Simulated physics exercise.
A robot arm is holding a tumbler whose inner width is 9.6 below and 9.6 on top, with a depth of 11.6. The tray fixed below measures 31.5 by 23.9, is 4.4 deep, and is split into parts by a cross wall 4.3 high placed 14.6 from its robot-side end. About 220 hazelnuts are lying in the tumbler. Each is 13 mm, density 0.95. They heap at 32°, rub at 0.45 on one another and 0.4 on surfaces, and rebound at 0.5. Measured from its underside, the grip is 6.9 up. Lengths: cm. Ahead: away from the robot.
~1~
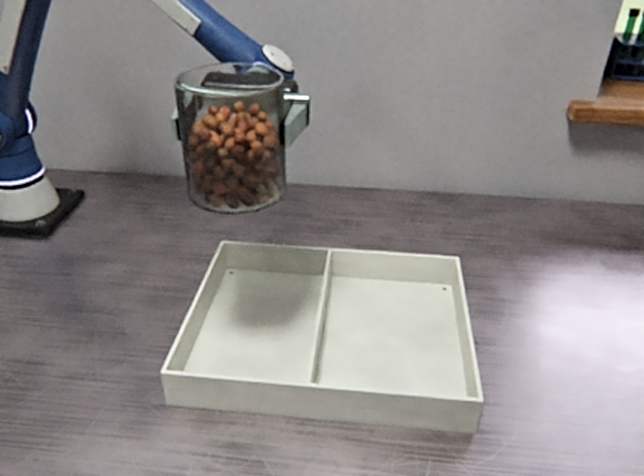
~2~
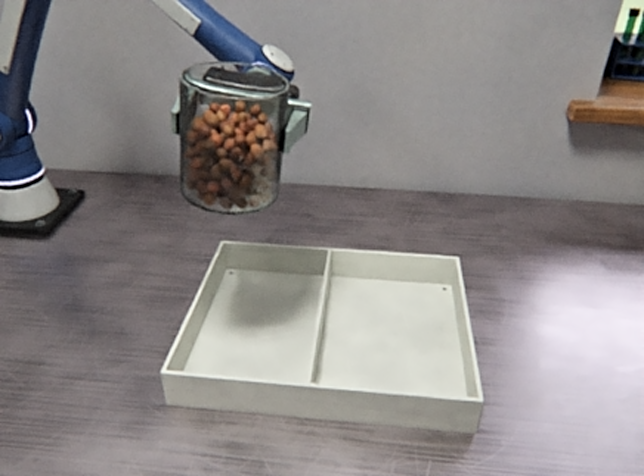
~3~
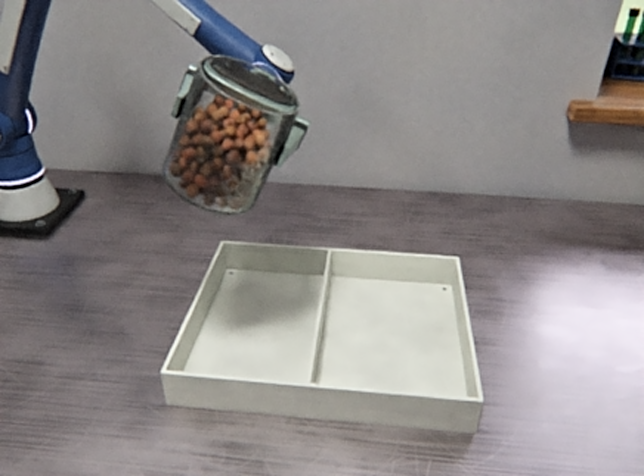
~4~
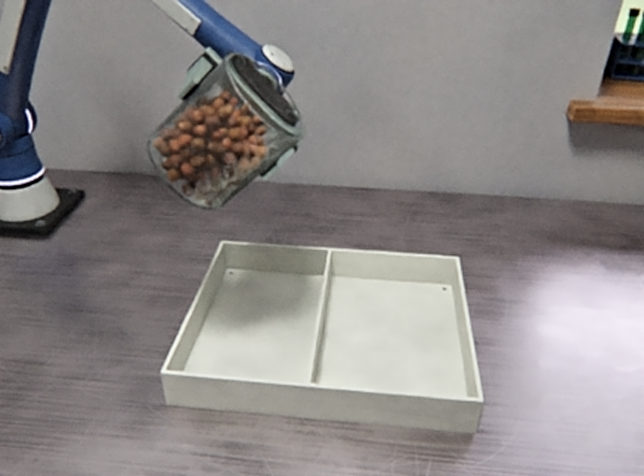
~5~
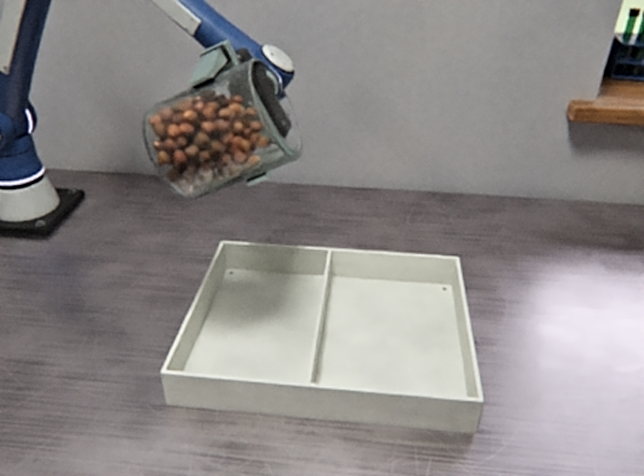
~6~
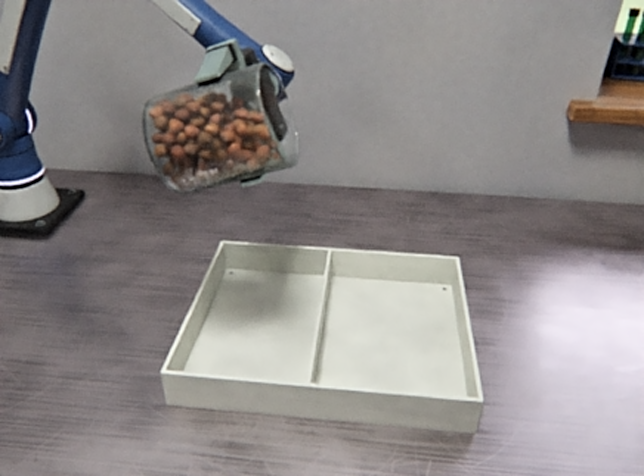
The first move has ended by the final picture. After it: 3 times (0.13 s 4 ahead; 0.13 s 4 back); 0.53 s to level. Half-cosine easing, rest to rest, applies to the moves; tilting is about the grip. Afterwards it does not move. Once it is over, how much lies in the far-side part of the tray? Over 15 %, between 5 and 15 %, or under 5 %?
Over 15 %.
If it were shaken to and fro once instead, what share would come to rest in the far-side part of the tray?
About 10 %.
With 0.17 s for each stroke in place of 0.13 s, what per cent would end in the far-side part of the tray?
It would come to roughly 10 %.
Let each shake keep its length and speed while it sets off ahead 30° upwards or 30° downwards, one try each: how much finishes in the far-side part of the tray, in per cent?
Roughly 35 per cent, then 10 per cent.
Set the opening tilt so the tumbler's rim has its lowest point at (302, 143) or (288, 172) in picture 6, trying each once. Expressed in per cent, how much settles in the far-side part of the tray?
Around 5 per cent, then around 60 per cent.
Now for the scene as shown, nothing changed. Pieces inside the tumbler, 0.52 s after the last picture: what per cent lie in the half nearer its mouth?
That share comes to roughly 45 percent.
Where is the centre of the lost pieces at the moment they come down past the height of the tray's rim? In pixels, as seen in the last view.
Close to pixel (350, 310).
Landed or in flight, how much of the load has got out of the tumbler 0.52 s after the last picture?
Roughly 20 per cent by then.
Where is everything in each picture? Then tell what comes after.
The first frame shows tumbler middle at (234, 139), level; upper third of the load around (234, 138), from x 190 to 275, top at y 115; 224 in the tumbler.
The second frame shows tumbler middle at (233, 139), tilted 7° forward; upper third of the load around (228, 137), from x 190 to 275, top at y 115.
The third frame shows tumbler middle at (229, 138), tilted 25° forward; upper third of the load around (216, 134), from x 175 to 265, top at y 110.
The fourth frame shows tumbler middle at (226, 135), tilted 46° forward; upper third of the load around (205, 126), from x 160 to 260, top at y 100.
The fifth frame shows tumbler middle at (223, 132), tilted 64° forward; upper third of the load around (200, 116), from x 155 to 255, top at y 95.
The sixth frame shows tumbler middle at (223, 131), tilted 71° forward; upper third of the load around (195, 117), from x 160 to 275, top at y 95; 224 in the tumbler.
Then, 0.52 s later, tilted 71° forward, highest piece 27 above the table; 182 in the tumbler, 21 in the far-side part, 2 in the robot-side part, 19 in flight or on a rim.
Then, 1.05 s later, tilted 35° forward, highest piece 28 above the table; 156 in the tumbler, 50 in the far-side part, 15 in the robot-side part, 2 on the table or floor, 1 in flight or on a rim.
Then, 1.51 s later, level, highest piece 26 above the table; 156 in the tumbler, 50 in the far-side part, 16 in the robot-side part, 2 on the table or floor.
Then, 2.56 s later, level, highest piece 26 above the table; 156 in the tumbler, 50 in the far-side part, 16 in the robot-side part, 2 on the table or floor.
At rest, 156 in the tumbler, 50 in the far-side part, 16 in the robot-side part, 2 on the table or floor. That is 22 % in the far-side part of the tray.
